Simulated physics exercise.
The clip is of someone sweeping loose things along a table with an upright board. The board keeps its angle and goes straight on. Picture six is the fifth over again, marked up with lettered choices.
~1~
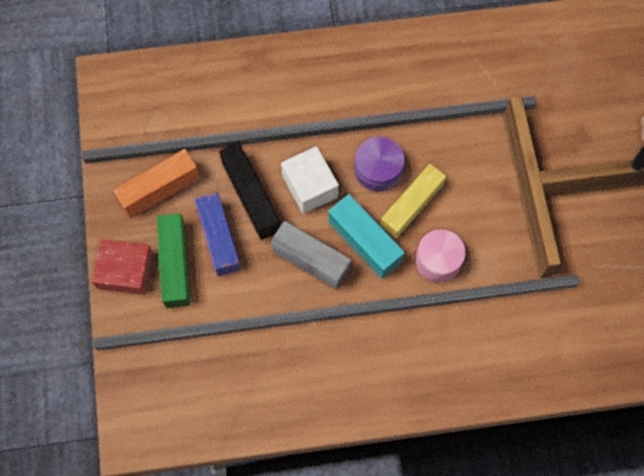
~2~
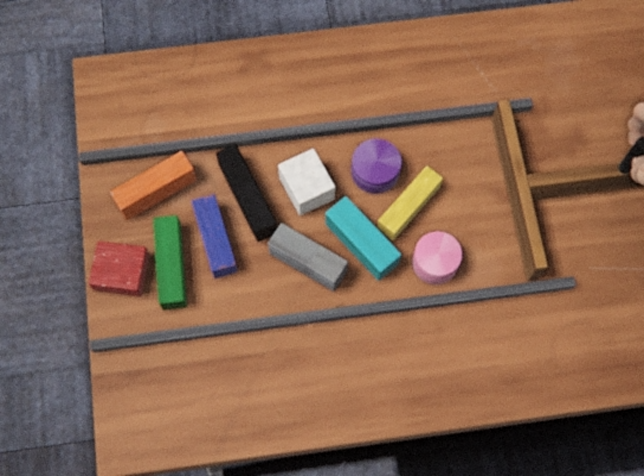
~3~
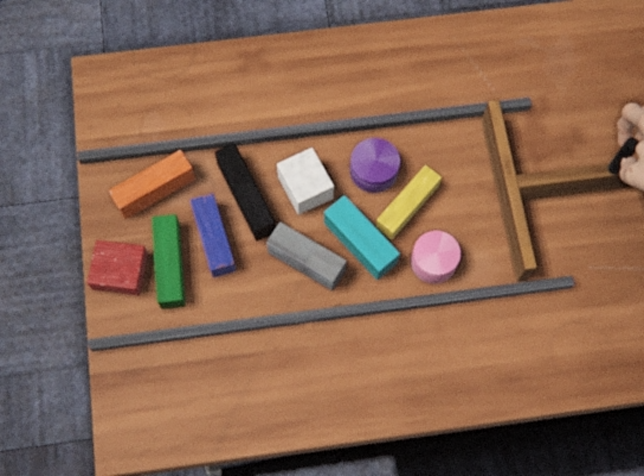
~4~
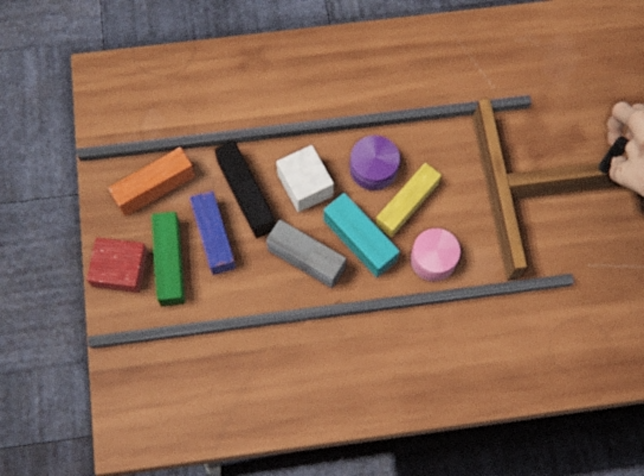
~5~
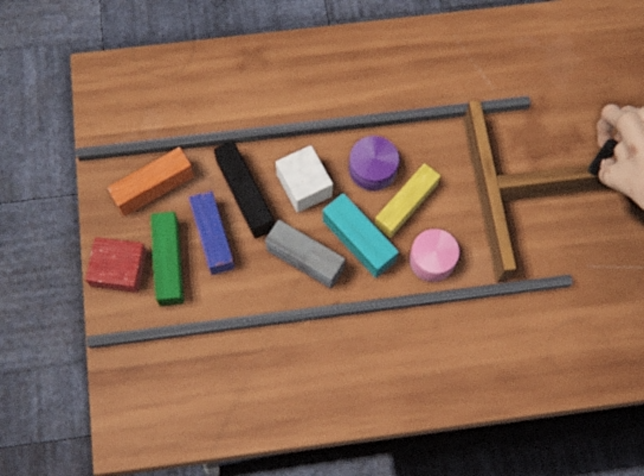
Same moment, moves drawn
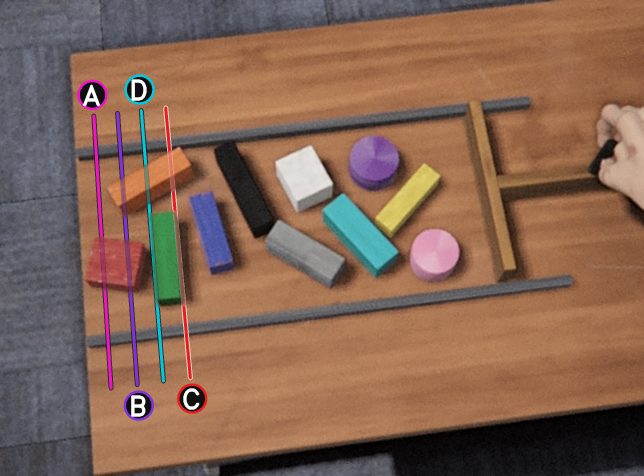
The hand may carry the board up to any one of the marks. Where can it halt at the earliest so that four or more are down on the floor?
At least to C.
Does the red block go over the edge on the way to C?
By then, yes.
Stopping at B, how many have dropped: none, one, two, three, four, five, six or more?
In all, six or more.
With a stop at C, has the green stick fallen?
Yes.
On the marked copy, A at (102, 245); B at (127, 242); C at (177, 236); D at (152, 239).
Following C. Soon after the start, board (381, 196); pink tin (361, 278); purple tin (340, 155).
Later, board (268, 210); red block (93, 277); orange bar (104, 194).
In the end, board (178, 220); blue bar over the edge; black stick over the edge; five fallen.
As for the rest, A drops ten, but is farther than needed; B drops eight, but is farther than needed; D drops six, but is farther than needed.
